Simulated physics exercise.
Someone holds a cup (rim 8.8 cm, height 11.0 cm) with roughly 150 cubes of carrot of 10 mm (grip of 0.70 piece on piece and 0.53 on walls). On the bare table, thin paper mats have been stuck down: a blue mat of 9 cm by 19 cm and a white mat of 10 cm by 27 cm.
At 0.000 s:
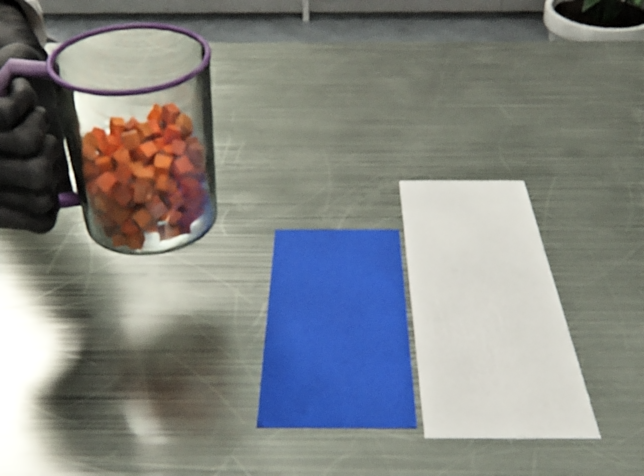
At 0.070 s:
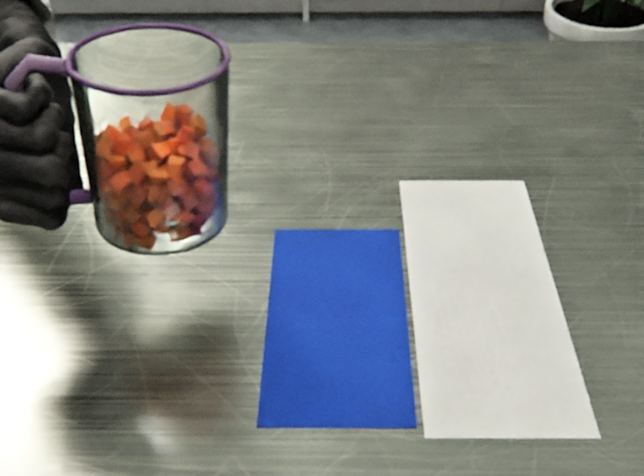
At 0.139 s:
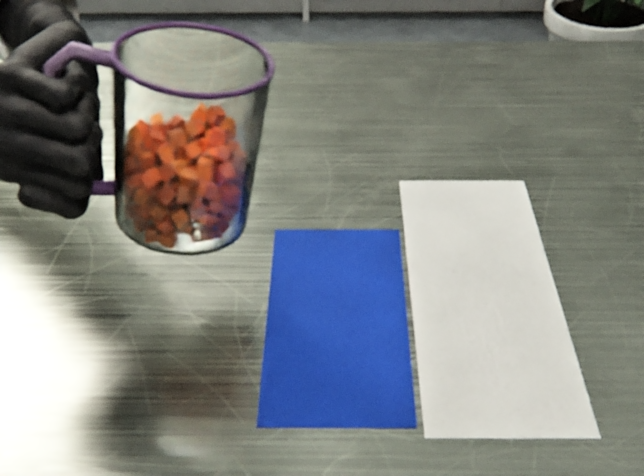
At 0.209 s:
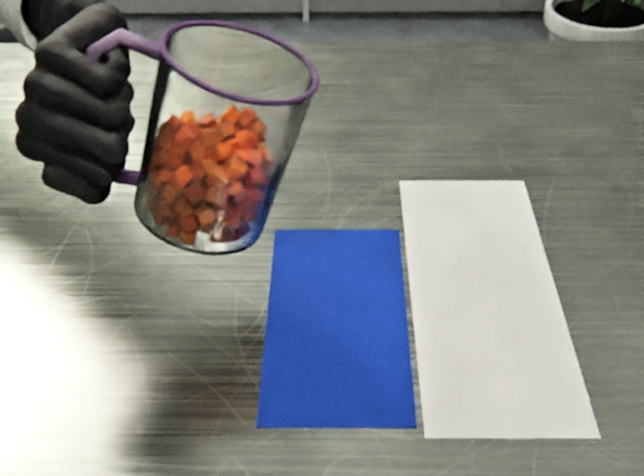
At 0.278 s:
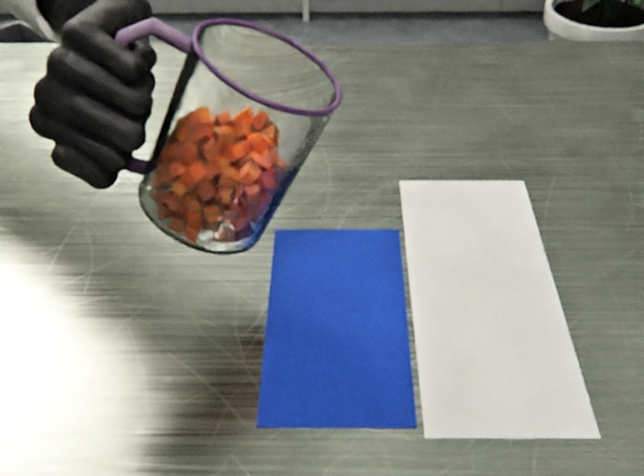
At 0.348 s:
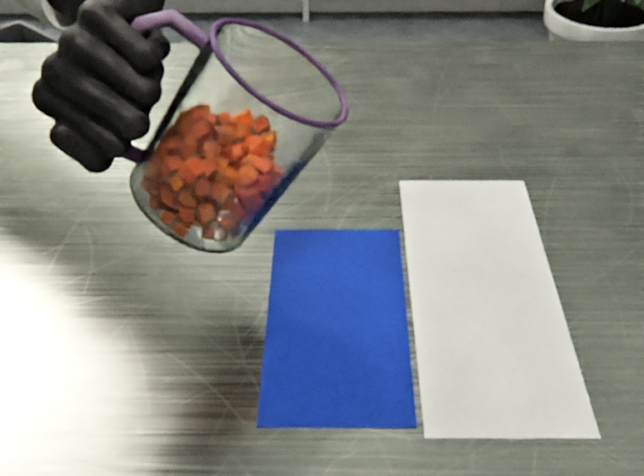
The footage shows a dark-gloved hand carrying a clear, purple-rimmed cup of orange carrot cubes rightward above a table with a blue mat and a white mat, increasingly tilting the cup to the right as it moves.
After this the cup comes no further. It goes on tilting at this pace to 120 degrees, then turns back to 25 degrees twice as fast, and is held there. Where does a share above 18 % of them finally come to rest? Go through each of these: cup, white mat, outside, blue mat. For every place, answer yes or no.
Cup - yes; white mat - yes; outside - no; blue mat - yes.
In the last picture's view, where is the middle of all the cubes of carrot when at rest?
I'd put the centre roughly at pixel (330, 283).
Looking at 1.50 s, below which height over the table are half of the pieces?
Height: Some 2 cm.
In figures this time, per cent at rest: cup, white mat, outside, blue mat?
The cup gets 40 percent, the white mat 25 percent, outside 5 percent, and the blue mat 25 percent.
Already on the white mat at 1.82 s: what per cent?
By then it is around 25 per cent.
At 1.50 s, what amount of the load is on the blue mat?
Amount so far: Close to 30 per cent.
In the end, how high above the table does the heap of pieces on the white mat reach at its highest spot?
1.0 cm or so.
Then, at 0.79 s, tilt 85 degrees; cup 100 %; middle of all pieces on or above the table near (194, 154).
After 1.16 s, tilt 120 degrees; cup 75 %, blue mat 25 %; middle of all pieces on or above the table near (254, 196).
After 1.50 s, tilt 51 degrees; cup 40 %, white mat 25 %, outside 5 %, blue mat 30 %; middle of all pieces on or above the table near (350, 239).
Then, at 1.82 s, tilt 25 degrees; cup 40 %, white mat 25 %, outside 5 %, blue mat 25 %; middle of all pieces on or above the table near (355, 246).
In the end, at 2.5 s, cup 40 %, white mat 25 %, outside 5 %, blue mat 25 %.
